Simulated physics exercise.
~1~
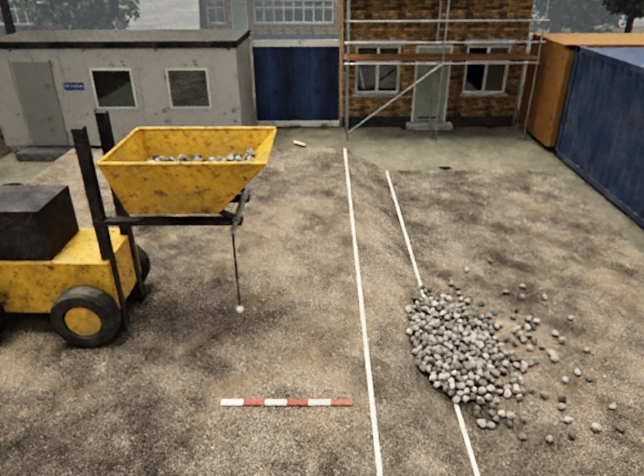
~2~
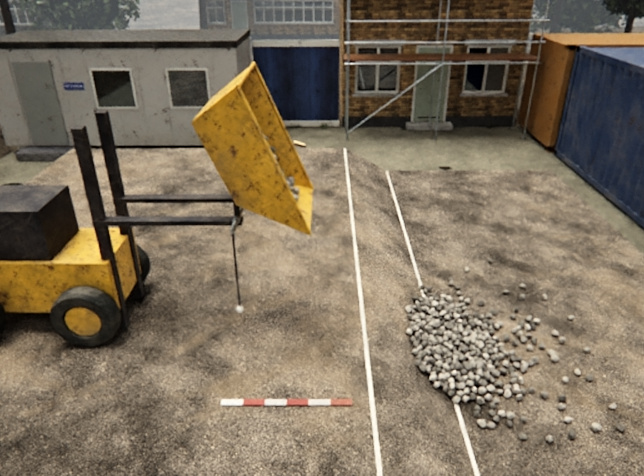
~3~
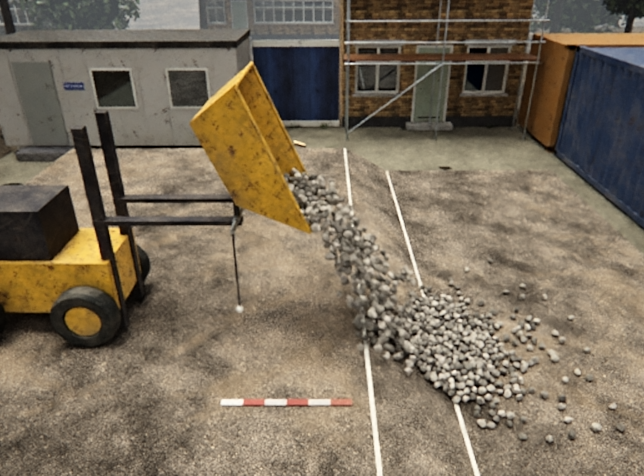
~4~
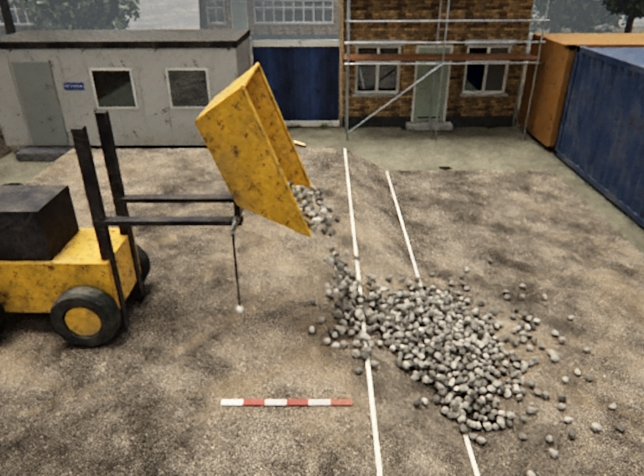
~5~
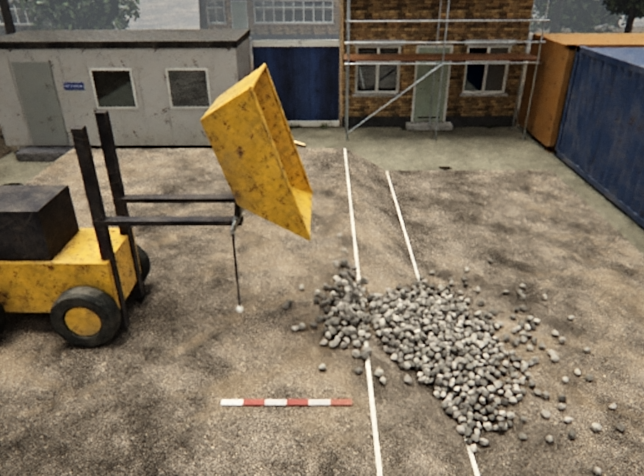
In this clip, a yellow fork truck at left tips its raised skip of grey stones steeply to the right, and they pour onto sloping ground between white lines, joining an earlier heap. The skip ends empty and still tilted, with the stones lying in one longer, spread-out pile.
